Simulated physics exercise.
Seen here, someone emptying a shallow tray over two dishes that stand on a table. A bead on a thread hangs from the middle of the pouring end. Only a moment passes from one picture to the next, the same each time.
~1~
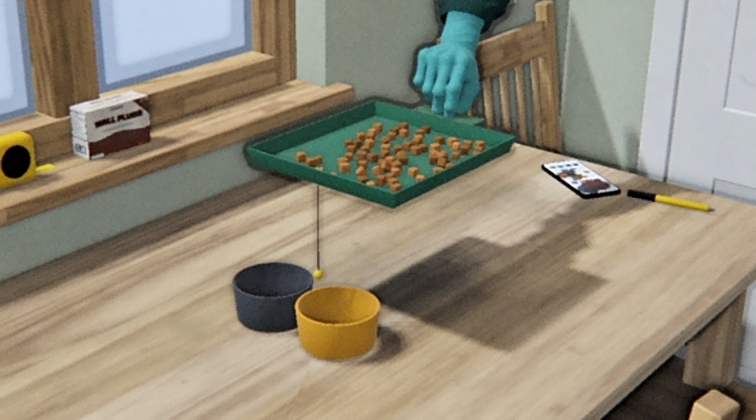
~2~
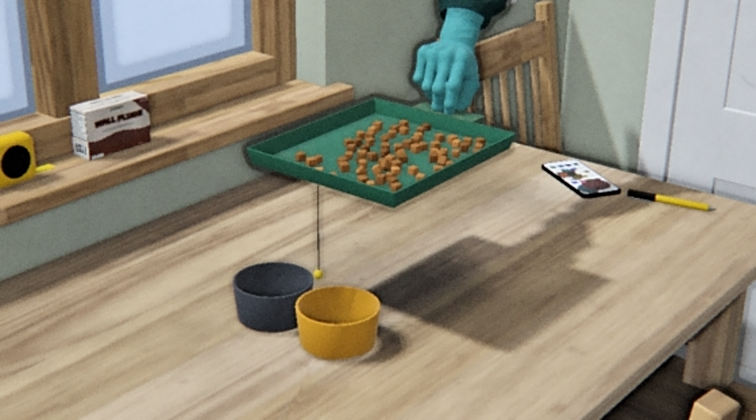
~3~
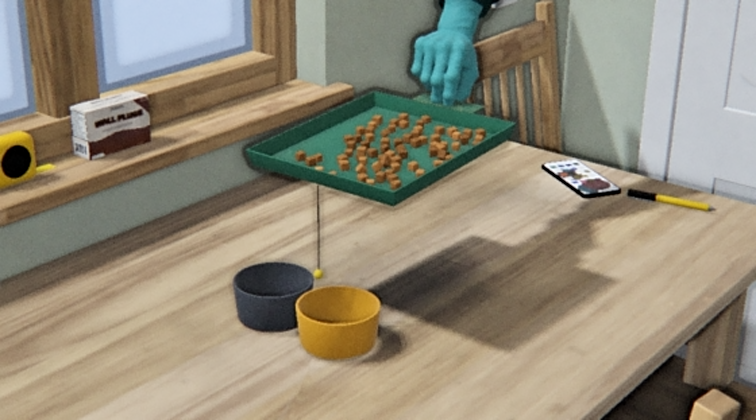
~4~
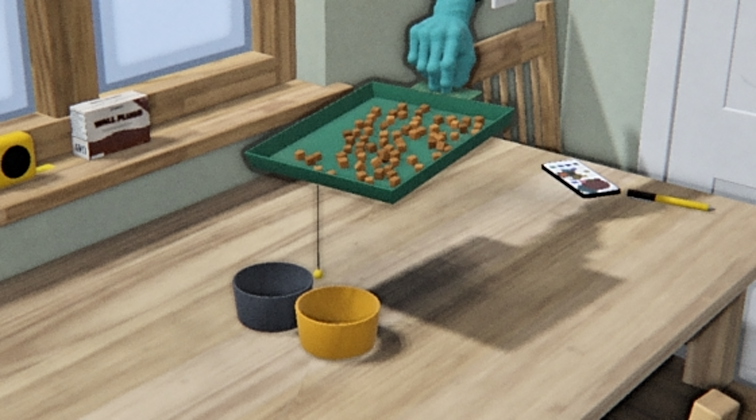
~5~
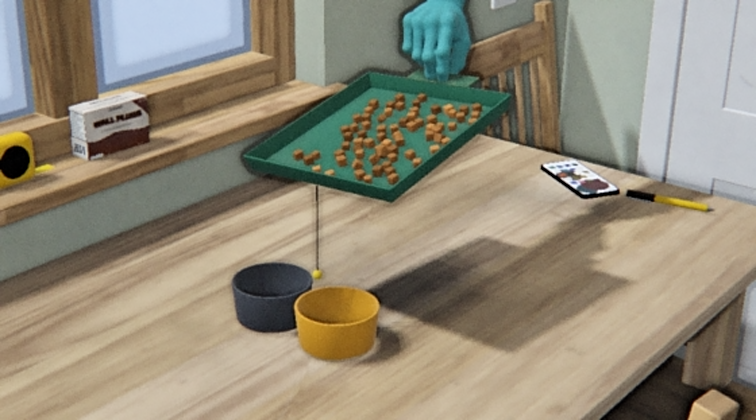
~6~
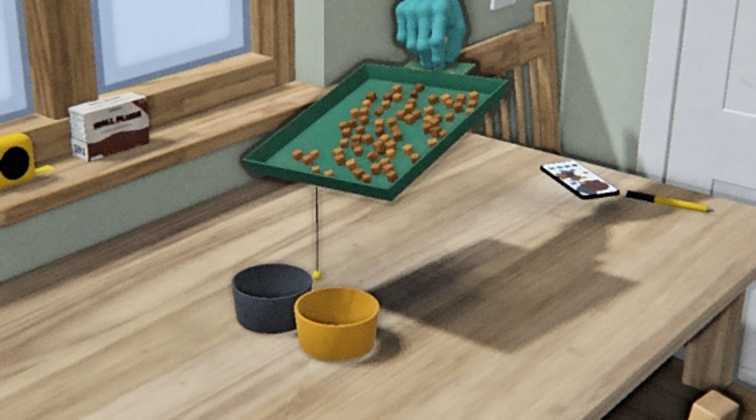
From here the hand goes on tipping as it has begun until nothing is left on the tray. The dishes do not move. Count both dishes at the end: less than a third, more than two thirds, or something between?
They take between a third and two thirds between them.
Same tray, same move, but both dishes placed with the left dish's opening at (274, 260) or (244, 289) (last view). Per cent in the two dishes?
About 20 and 60 per cent.
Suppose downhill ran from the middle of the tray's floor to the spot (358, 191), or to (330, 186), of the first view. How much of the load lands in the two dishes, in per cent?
Roughly 40 per cent, and 40 per cent.
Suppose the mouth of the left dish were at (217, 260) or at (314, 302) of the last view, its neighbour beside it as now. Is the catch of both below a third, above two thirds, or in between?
One: Between a third and two thirds. Two: Less than a third.
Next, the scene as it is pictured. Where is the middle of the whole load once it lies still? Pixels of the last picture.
At about (249, 315).
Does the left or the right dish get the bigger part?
That is the left one.
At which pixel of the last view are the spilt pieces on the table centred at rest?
Around (152, 355).
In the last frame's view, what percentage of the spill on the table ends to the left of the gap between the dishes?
It comes to 100 per cent or so.
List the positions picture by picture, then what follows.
The first frame shows corners of the pouring end at (253, 148) and (394, 191), level; middle of the load at (401, 156), brown sugar cubes; left dish at (246, 309); right dish at (311, 337); bead on its thread at (318, 275).
The second frame shows corners of the pouring end at (253, 148) and (393, 191), level; middle of the load at (401, 154).
The third frame shows corners of the pouring end at (252, 149) and (393, 189), tipped barely, lowest at the left corner; middle of the load at (401, 150).
The fourth frame shows corners of the pouring end at (251, 152) and (391, 188), tipped a little, lowest at the left corner; middle of the load at (400, 143).
The fifth frame shows corners of the pouring end at (249, 154) and (389, 186), tipped a little, lowest at the left corner; middle of the load at (397, 136).
The sixth frame shows corners of the pouring end at (249, 158) and (387, 186), tipped clearly, lowest at the left corner; middle of the load at (395, 131); left dish at (245, 310); right dish at (310, 338).
Soon, tray tipped steeply; most on the tray; about a quarter in the air.
A while on, tray tipped past a quarter turn; about two thirds on the tray; a small part in the left dish; about a quarter outside both.
Towards the end, tray tipped past a quarter turn; about half in the left dish; about half outside both.
Finally, tray tipped past a quarter turn; none in the right dish; about half in the left dish; about half outside both.
